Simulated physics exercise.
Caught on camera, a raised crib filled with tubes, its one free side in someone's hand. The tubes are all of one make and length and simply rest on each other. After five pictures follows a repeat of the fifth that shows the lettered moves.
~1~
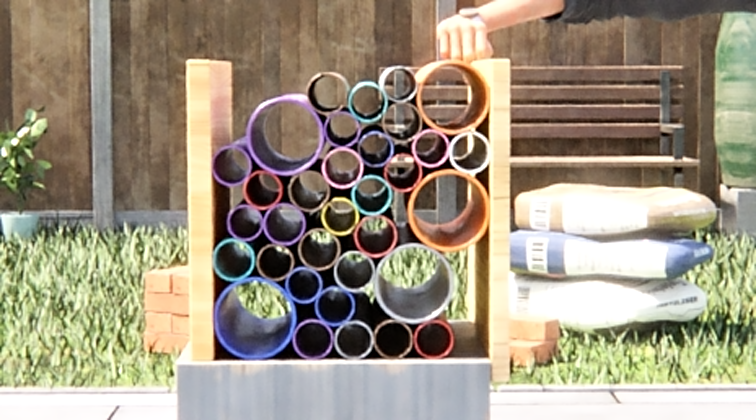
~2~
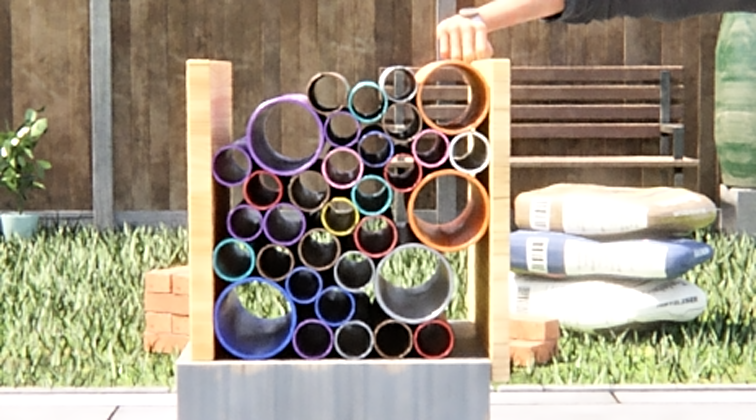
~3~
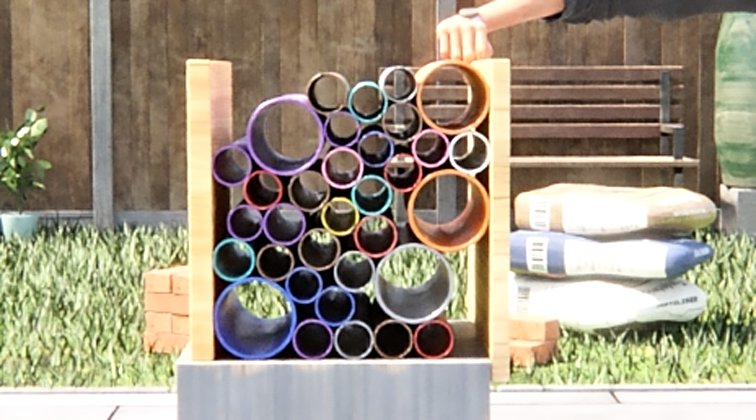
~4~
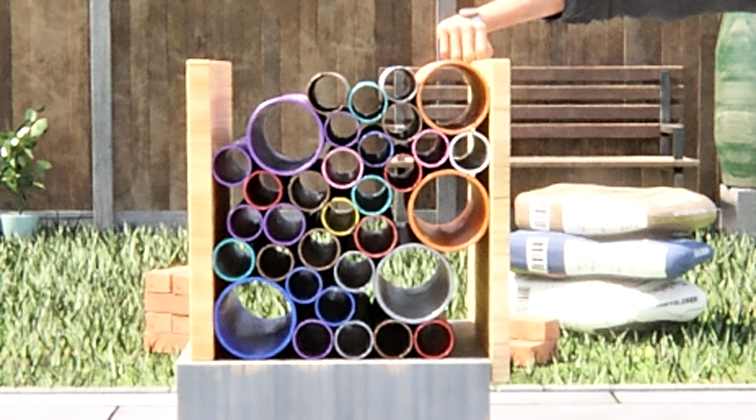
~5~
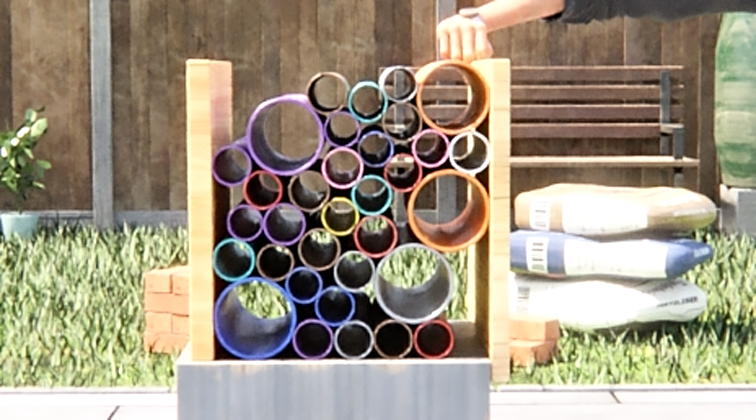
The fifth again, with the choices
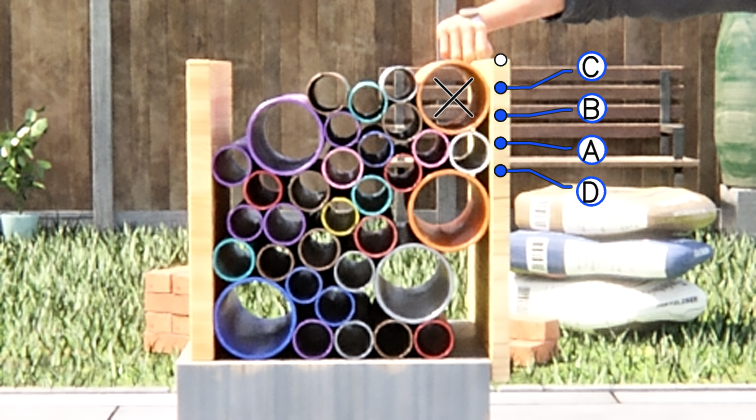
Colourful tubes of mixed widths resting stacked between two wooden boards, a hand staying still atop the right board.
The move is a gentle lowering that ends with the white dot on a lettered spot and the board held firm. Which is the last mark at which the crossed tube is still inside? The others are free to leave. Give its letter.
No lower than D.
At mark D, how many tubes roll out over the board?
At D the number is none.
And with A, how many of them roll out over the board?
At A the number is none.
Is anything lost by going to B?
No, at B.
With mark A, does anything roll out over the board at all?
No, at A.
On the marked copy, A at (501, 143); B at (501, 115); C at (501, 88); D at (501, 171); the cross at (454, 98); the white dot at (501, 59).
Following D. Soon after the start, top of the board (491, 112).
Later, top of the board (491, 171).
In the end, top of the board (491, 171), none out over the board, the crossed one still inside.
As for the rest, A keeps the crossed one inside; B keeps the crossed one inside; C keeps the crossed one inside.
